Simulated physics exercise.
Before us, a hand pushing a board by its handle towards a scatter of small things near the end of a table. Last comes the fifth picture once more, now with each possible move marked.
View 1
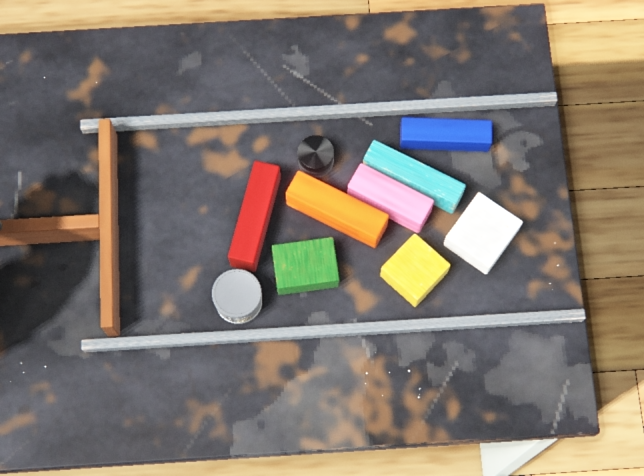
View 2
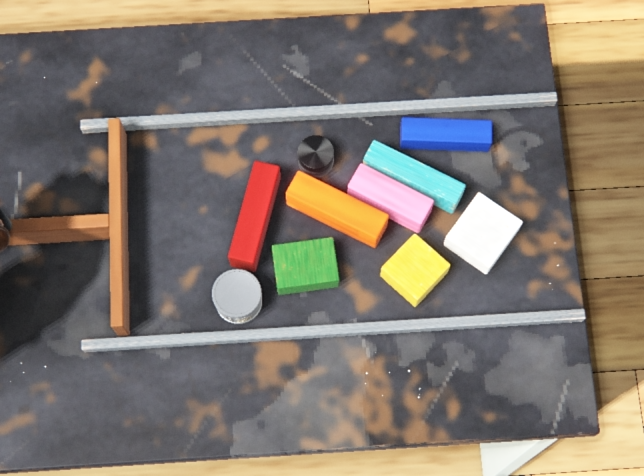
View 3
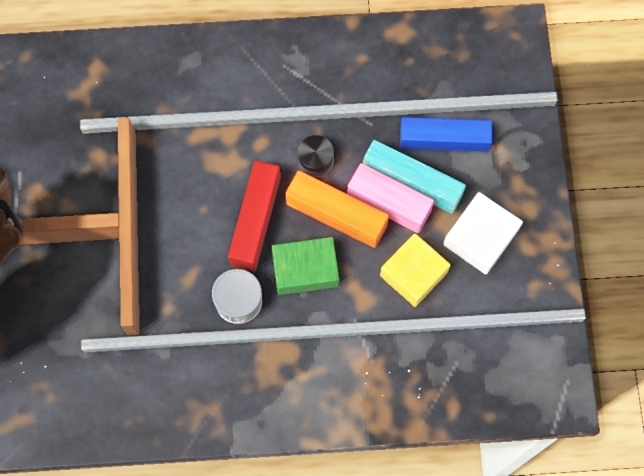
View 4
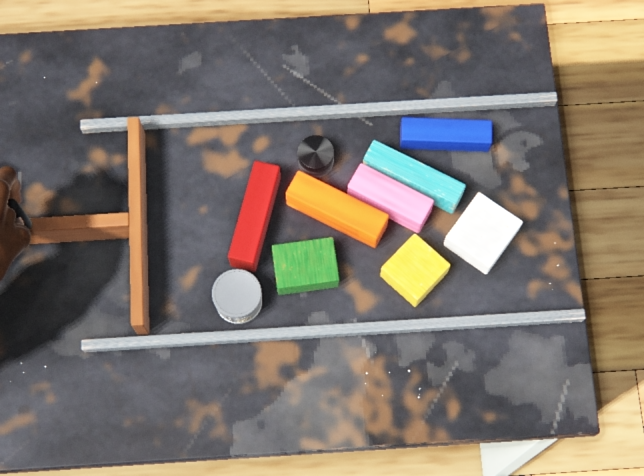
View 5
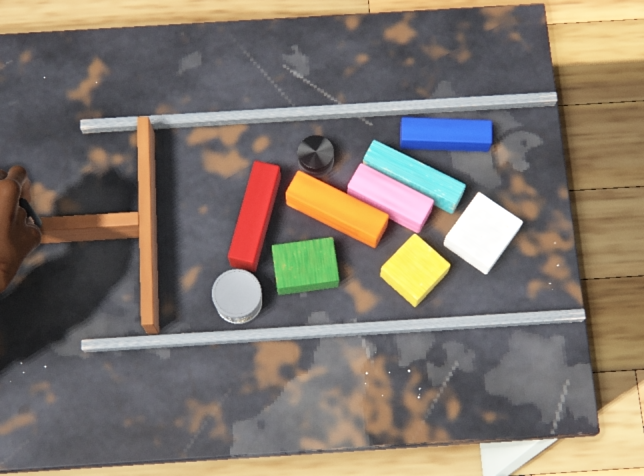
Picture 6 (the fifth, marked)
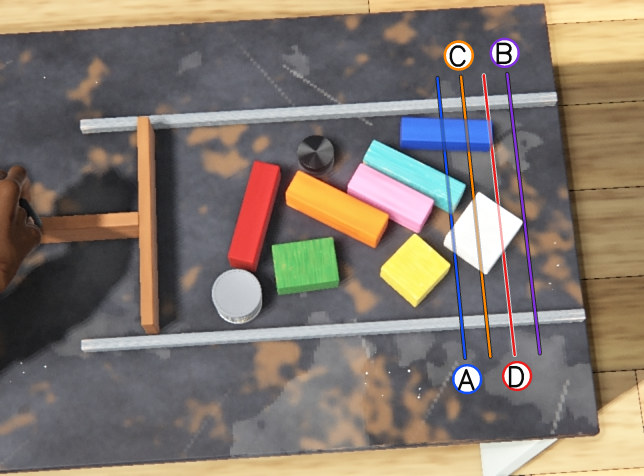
At the start, a wooden board with a handle stands at the left between two metal rails, apart from a scatter of colourful blocks, a grey tin and a dark round object. The board slides slowly right as a hand comes into view gripping the handle, while the scattered things stay still.
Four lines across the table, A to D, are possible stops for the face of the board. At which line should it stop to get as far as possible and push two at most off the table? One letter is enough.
It should halt at C.
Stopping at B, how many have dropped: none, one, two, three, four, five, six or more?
In all, six or more.
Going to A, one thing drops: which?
The white block goes over.
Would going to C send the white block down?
Yes.
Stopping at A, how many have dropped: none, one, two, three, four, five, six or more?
One.
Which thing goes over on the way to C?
The white block goes over.
On the marked copy, A at (451, 213); B at (523, 209); C at (475, 212); D at (499, 210).
With C. Early on, board (264, 211); grey tin (300, 301); green block (333, 258).
Further on, board (383, 203); white block (540, 238); yellow block (485, 283).
At the end, board (474, 198); white block over the edge; yellow block (576, 278); one fallen.
As for the rest, A is within the limit but short; B drops seven; D drops four.
